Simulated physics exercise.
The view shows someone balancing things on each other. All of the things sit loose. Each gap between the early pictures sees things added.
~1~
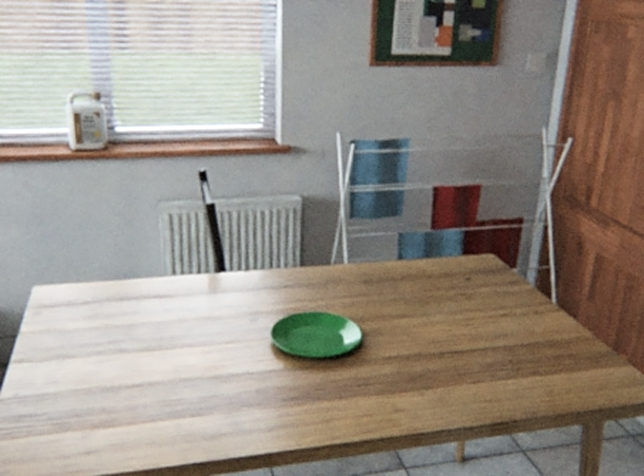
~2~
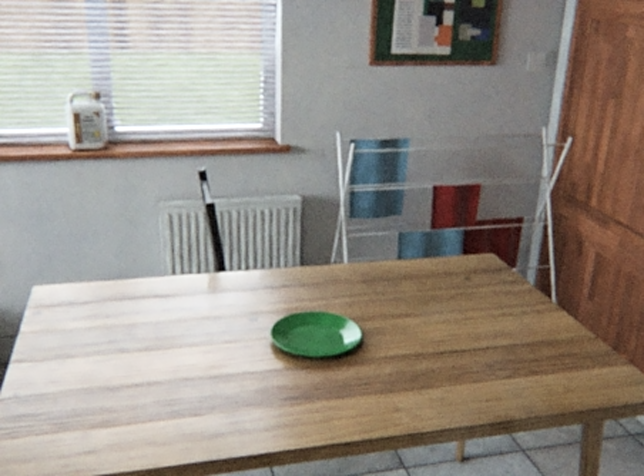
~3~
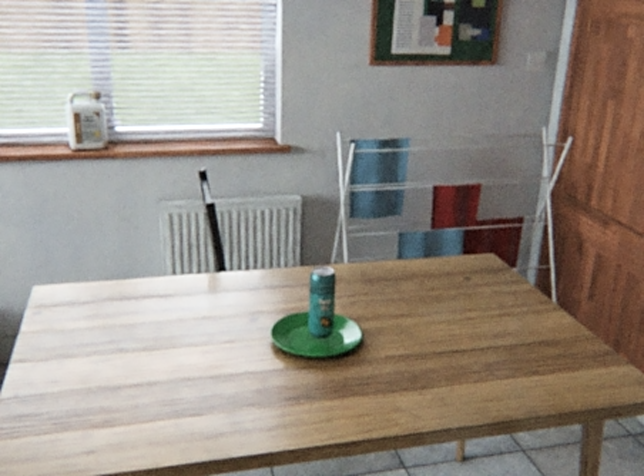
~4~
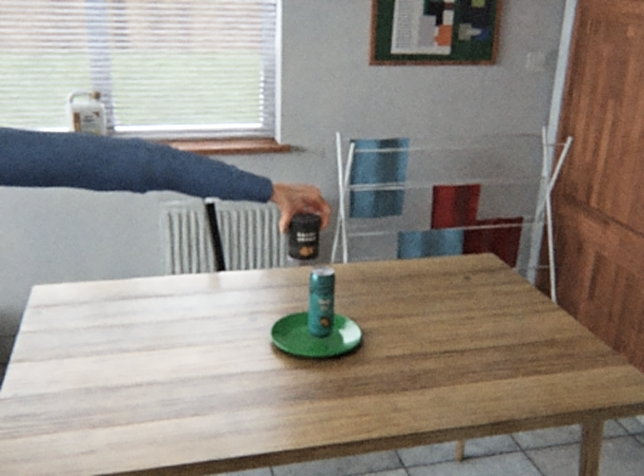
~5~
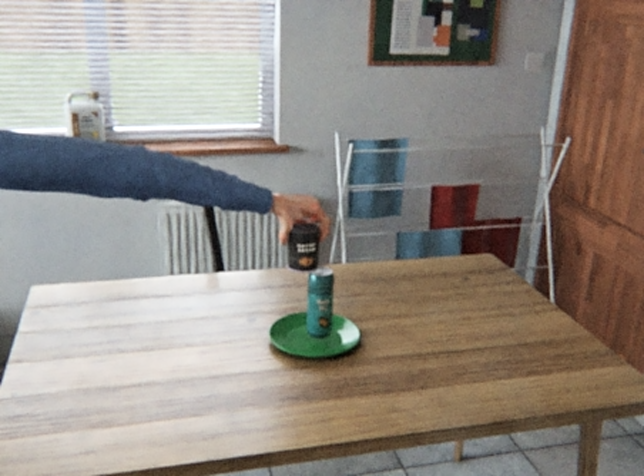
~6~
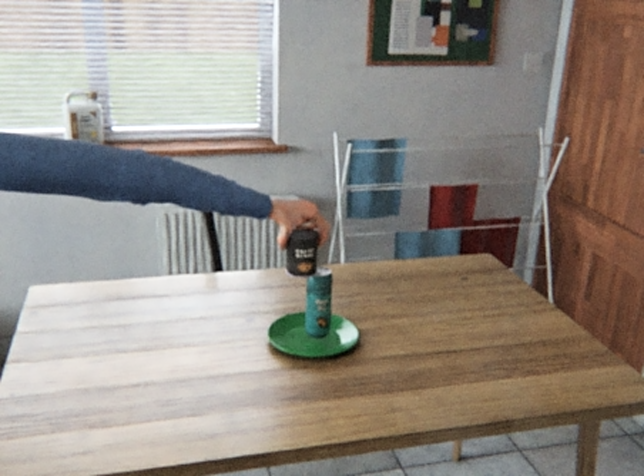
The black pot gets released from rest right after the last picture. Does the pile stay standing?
No.
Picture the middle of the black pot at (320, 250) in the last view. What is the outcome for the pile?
It stays stable.
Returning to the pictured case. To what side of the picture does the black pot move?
It goes to the left.
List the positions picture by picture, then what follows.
In the first picture, the last thing is not in view yet; green plate (316, 336).
In the second picture, the last thing is not in view yet; green plate (316, 336).
In the third picture, the last thing is not in view yet; green plate (316, 336).
The fourth picture shows still above its spot; black pot (304, 237); green plate (316, 336).
The fifth picture shows still above its spot; black pot (303, 248); green plate (314, 336).
The sixth picture shows set down, still held; black pot (302, 253); green plate (313, 336).
Then, 0.40 s past the last view, black pot now fallen.
Then, 0.70 s past the last view, things are still on the move.
Then, 1.20 s past the last view, as before.
Finally, fallen, black pot; the other 2 still in place. Final places as the last picture's camera would see them, black pot near (254, 402). The pile loses its balance.
